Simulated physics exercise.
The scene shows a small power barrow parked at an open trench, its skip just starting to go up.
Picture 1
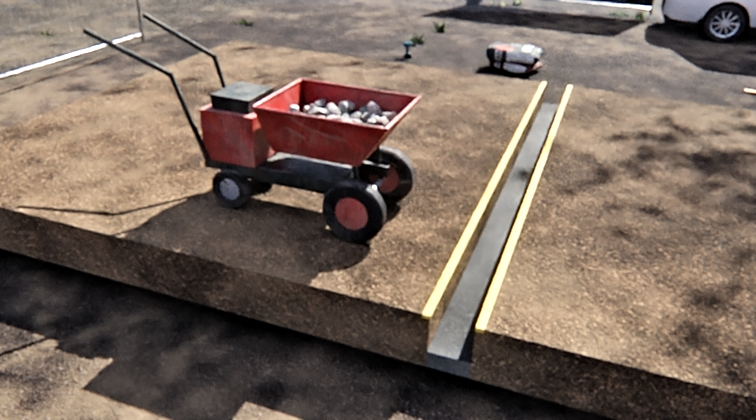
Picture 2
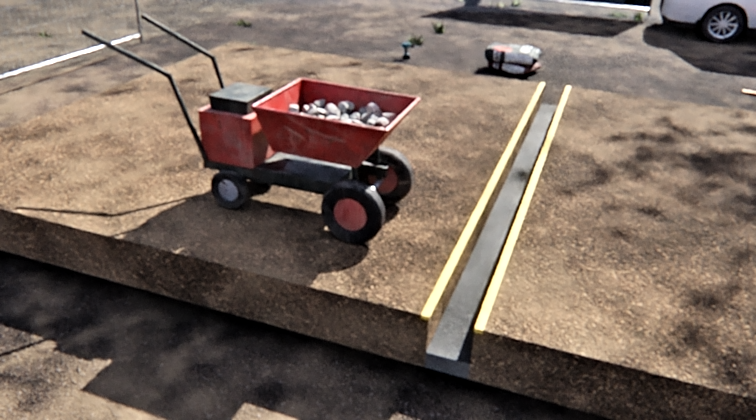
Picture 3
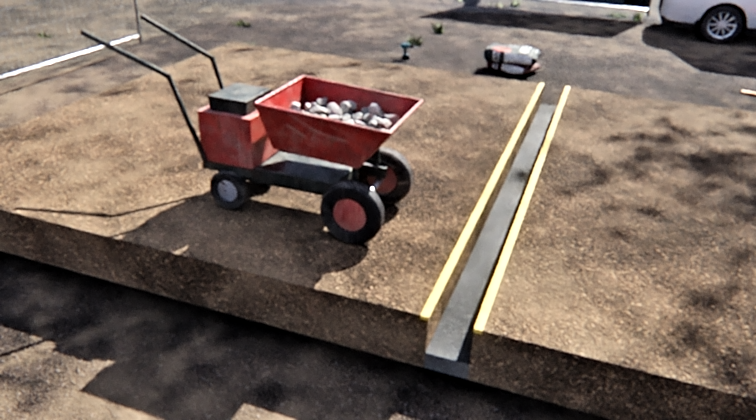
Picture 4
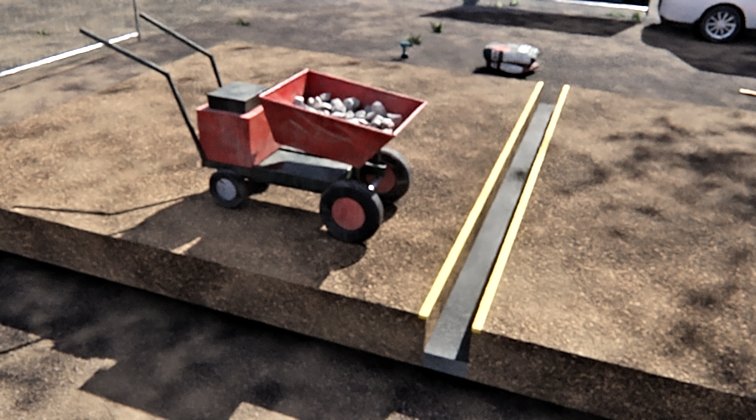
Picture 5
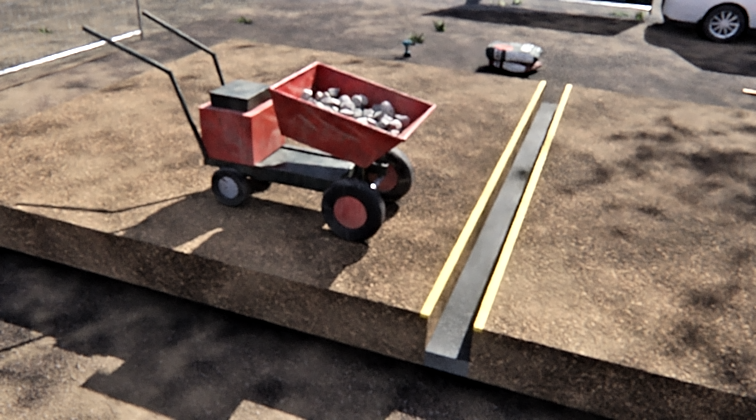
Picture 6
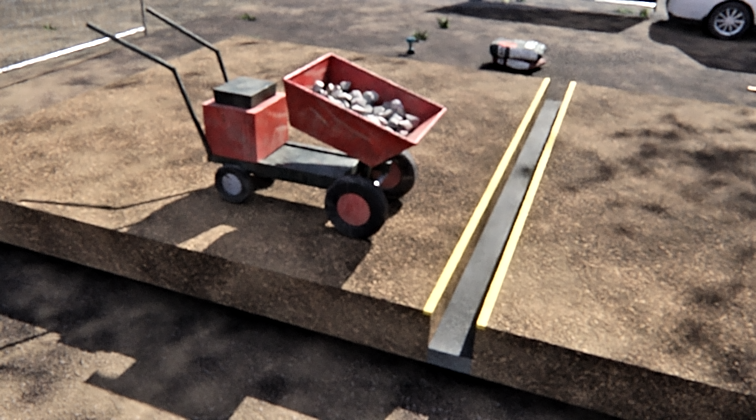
On bare brown ground beside a narrow trench edged with yellow strips, a red wheeled barrow loaded with grey stones stands still while its skip, level at first, slowly tilts toward the right, its left end rising.
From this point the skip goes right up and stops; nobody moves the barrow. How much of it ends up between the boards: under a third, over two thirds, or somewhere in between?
Over two thirds.
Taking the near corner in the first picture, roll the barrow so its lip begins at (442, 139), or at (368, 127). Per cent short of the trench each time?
Roughly 0 per cent, and 20 per cent.
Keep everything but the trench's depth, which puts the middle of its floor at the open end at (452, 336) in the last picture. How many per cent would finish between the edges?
It works out to some 70 per cent.
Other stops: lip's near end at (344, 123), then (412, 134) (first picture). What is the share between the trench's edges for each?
Roughly 30 per cent first, then roughly 70 per cent.
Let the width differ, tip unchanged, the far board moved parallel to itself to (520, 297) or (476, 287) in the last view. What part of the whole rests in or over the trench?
Well, it'd be something like 100 per cent the first time and 70 per cent the second.
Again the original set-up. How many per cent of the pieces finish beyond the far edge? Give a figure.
It comes to 0 per cent or so.
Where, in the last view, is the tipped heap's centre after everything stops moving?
The centre settles at about (484, 259).
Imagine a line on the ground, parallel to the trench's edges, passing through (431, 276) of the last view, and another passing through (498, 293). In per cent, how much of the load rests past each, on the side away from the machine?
Respectively 100 and 0 percent.
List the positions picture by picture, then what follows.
The first frame shows lip of the skip (386, 130), level; top of the load (333, 114), broken stones; first edge of the trench (443, 283); far edge (493, 294), the trench under half as wide as the skip, and about as deep as wide.
The second frame shows lip of the skip (386, 131), level; top of the load (333, 114).
The third frame shows lip of the skip (389, 134), tipped barely; top of the load (323, 120).
The fourth frame shows lip of the skip (393, 136), tipped a little; top of the load (326, 117).
The fifth frame shows lip of the skip (403, 140), tipped a little; top of the load (319, 108).
The sixth frame shows lip of the skip (414, 144), tipped clearly; top of the load (330, 101); first edge of the trench (444, 279); far edge (494, 291).
Just after the last frame, skip tipped steeply; every one in the skip.
A moment on, skip tipped right over; the larger part in the skip; just a few short of the trench; about a tenth in or heaped over the trench; just a few falling.
Further on, skip tipped right over; about a tenth in the skip; just a few short of the trench; the larger part in or heaped over the trench; just a few beyond it.
When it is over, skip tipped right over; just a few short of the trench; almost all in or heaped over the trench; just a few beyond it.
